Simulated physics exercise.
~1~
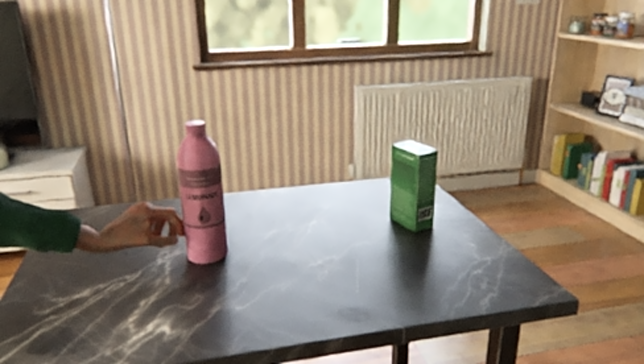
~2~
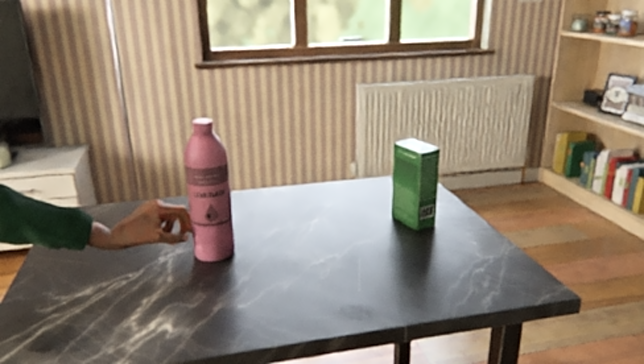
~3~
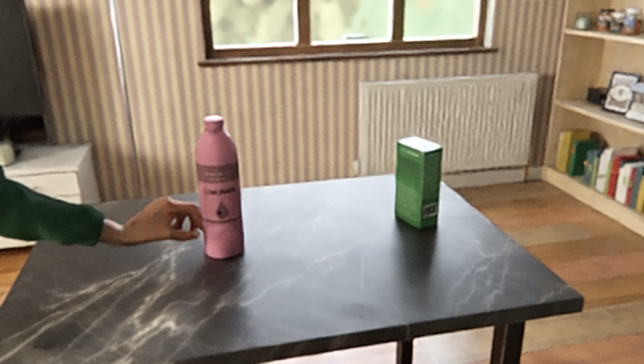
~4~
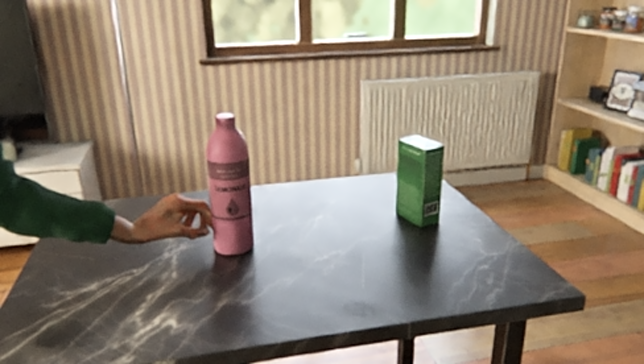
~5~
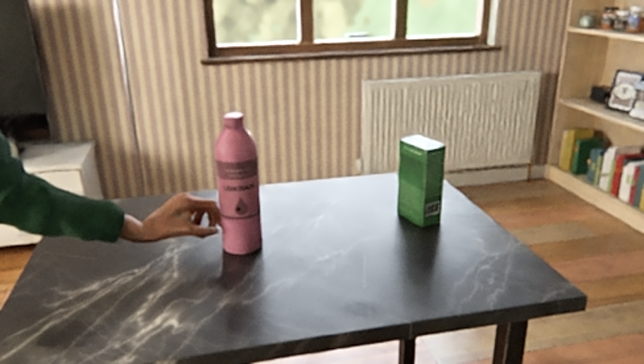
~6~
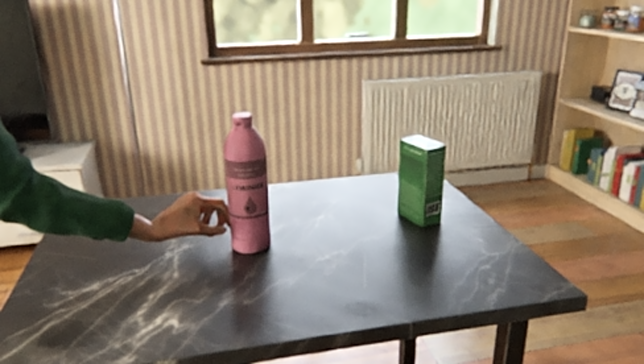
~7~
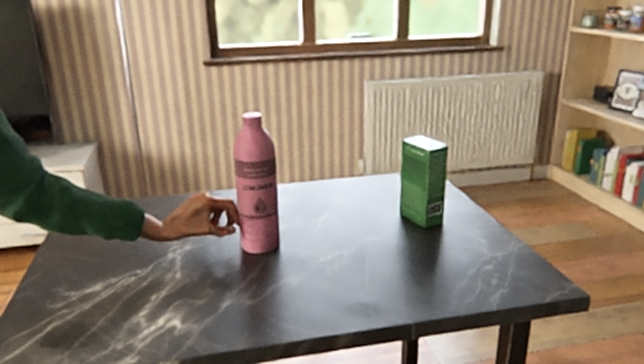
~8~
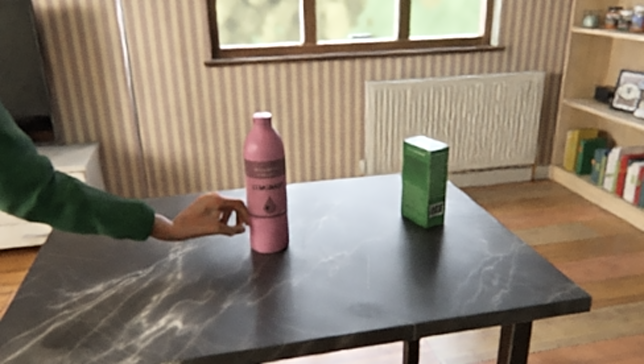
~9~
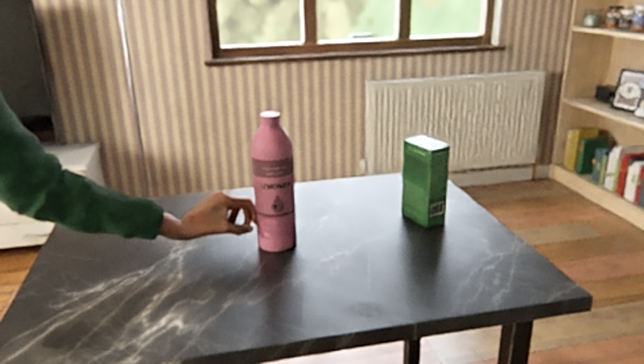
On a dark marbled table in a living room, a hand slides a pink bottle right toward a green packet, leaving it upright.
